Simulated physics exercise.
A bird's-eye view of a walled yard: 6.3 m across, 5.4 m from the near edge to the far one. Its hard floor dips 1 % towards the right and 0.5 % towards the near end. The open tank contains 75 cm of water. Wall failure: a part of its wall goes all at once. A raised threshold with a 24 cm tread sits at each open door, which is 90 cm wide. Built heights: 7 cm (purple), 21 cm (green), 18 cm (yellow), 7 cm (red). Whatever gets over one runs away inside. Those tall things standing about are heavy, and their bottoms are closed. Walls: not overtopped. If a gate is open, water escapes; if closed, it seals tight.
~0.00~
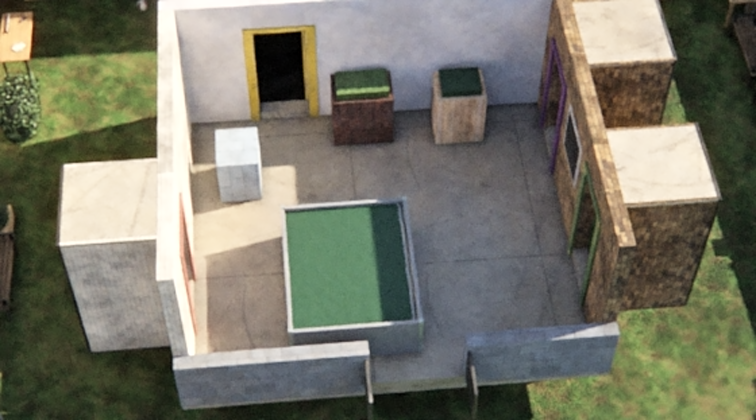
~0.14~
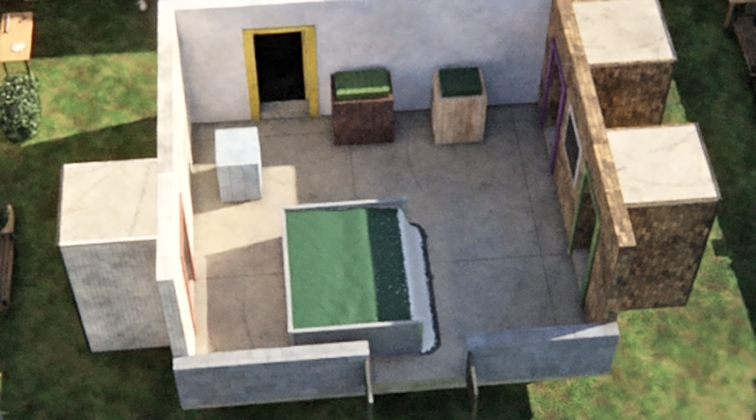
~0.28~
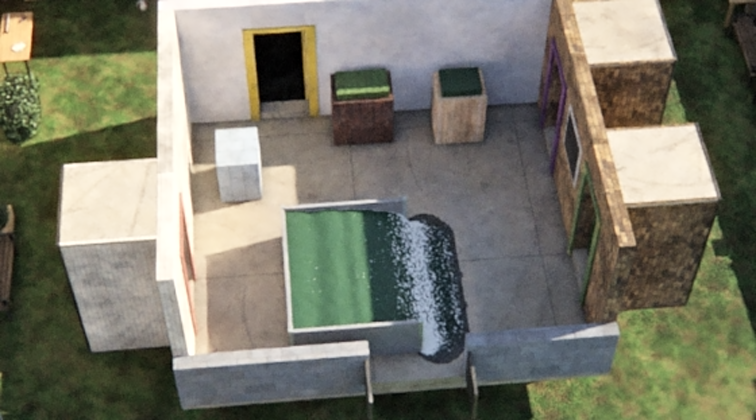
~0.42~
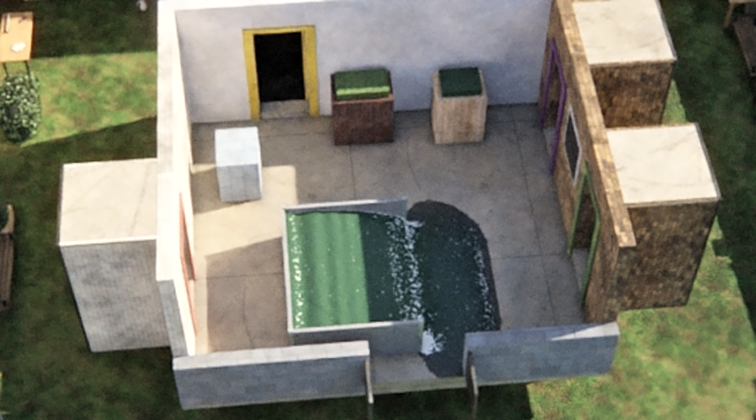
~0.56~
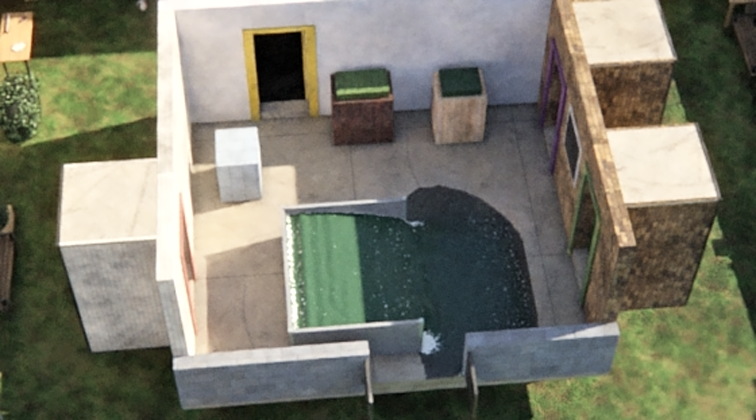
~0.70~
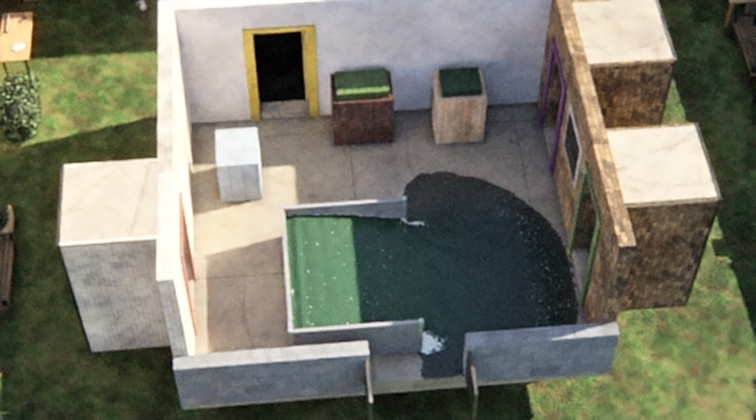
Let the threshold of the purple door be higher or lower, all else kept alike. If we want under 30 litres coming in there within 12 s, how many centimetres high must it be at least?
About 25 centimetres.
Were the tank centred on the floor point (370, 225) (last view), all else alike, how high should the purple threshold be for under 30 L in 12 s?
I'd put it at close to 32 cm.
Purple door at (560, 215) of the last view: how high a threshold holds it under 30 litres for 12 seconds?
Around 28 cm would do it.
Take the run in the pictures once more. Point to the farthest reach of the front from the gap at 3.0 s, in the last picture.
Around (530, 109).
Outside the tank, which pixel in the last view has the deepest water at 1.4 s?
Check close to (570, 345).
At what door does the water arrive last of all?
Final door: Red.
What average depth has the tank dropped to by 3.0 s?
The average depth is some 14 cm.
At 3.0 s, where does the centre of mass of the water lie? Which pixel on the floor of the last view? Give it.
My guess is close to (477, 262).
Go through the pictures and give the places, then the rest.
The first frame shows the open tank at (350, 265) is whole and still, 75 cm deep; the purple door at (553, 110) is dry.
In the second frame, the front is at a hidden place, 0.3 m from the gap at (410, 277); 0.6 m2 of floor is wet, 75 cm left at the back.
In the third frame, the front is at a hidden place, 0.8 m from the gap at (410, 279); 1.9 m2 of floor is wet, 75 cm left at the back.
In the fourth frame, water pours out at (410, 281) and has run 1.3 m, to (495, 328); about 12 cm deep outside, 71 cm at the back.
In the fifth frame, the gap is at (410, 281), the front 1.9 m out at (532, 322); the back of the open tank holds 63 cm.
In the sixth frame, the front is at (570, 294), 2.6 m from the gap at (410, 281); 8.3 m2 of floor is wet, 64 cm left at the back; 1.4 m in a straight line remain to the purple door at (553, 110).
After 1.4 s water covers 40 % of the floor, deepest (56 cm) near (570, 345); 8 cm at the purple door, 0 litres in over its 7 cm threshold.
After 3.0 s water covers 45 % of the floor, deepest (40 cm) near (481, 112); 14 cm at the purple door, 35 litres in over its 7 cm threshold.
After 12.0 s water covers 95 % of the floor, deepest (14 cm) near (583, 354); 6 cm at the purple door, 342 litres in over its 7 cm threshold.
At the purple door as built, the water arrived by 1.4 s and peaked near 27 cm at 4.6 s.
With a threshold of 22 cm, 47 litres would have come in within the 12 s; with 29.5 cm, 10 litres. So under 30 litres takes about 25 cm.
